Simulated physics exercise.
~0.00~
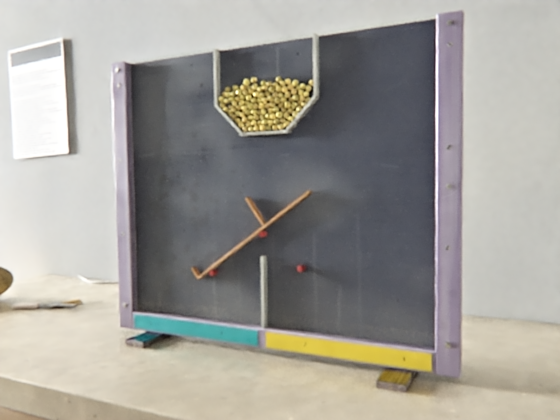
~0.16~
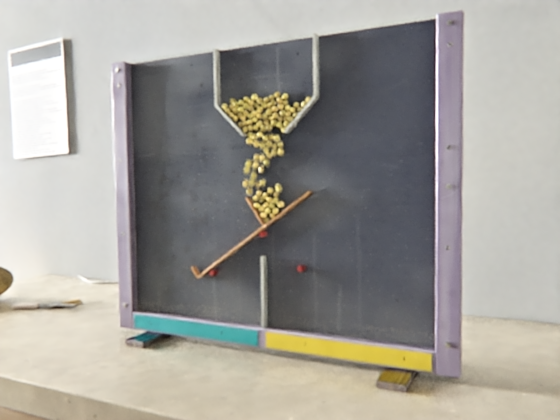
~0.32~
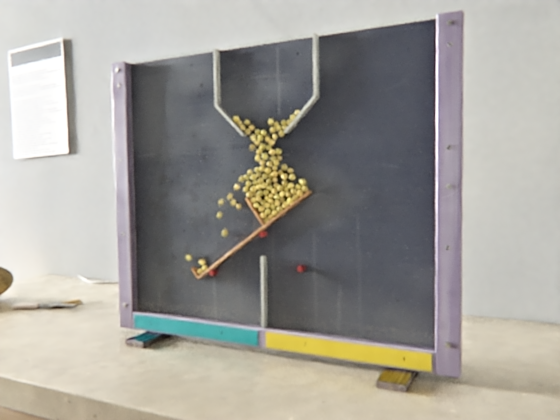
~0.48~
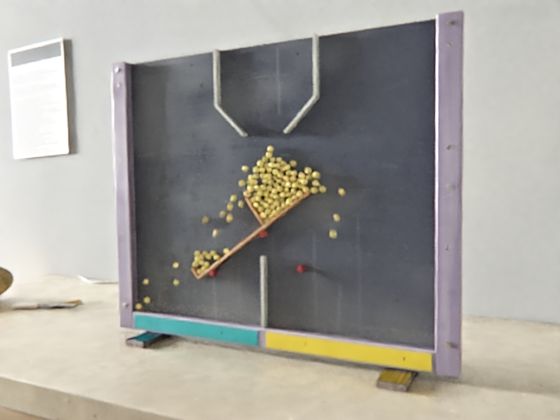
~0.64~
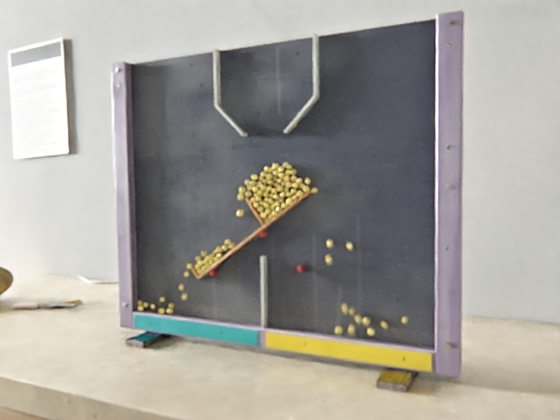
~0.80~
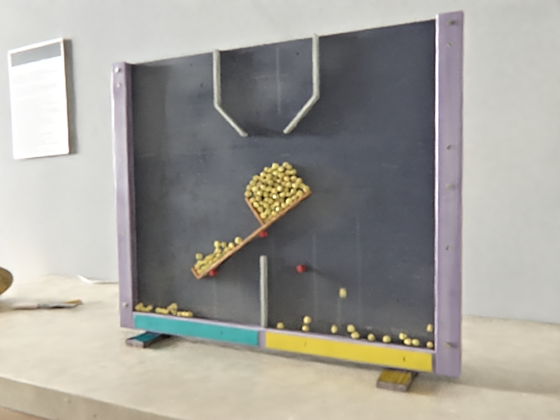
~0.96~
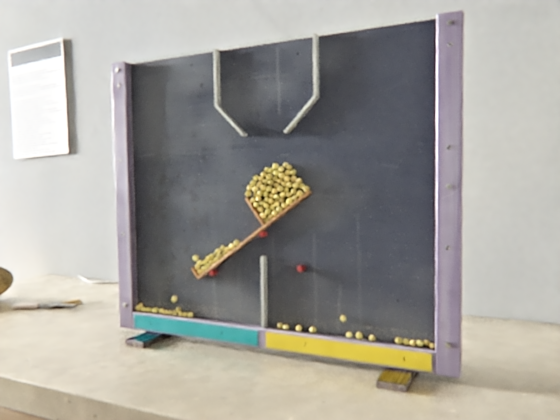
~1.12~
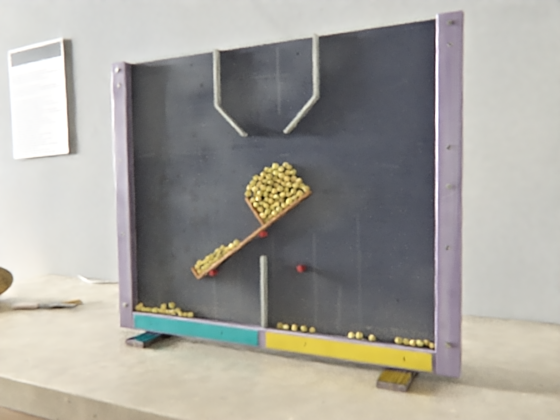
On a counter, soya beans dropping from a hopper onto a tilted tray, most staying there, some spilling into turquoise and yellow bins.
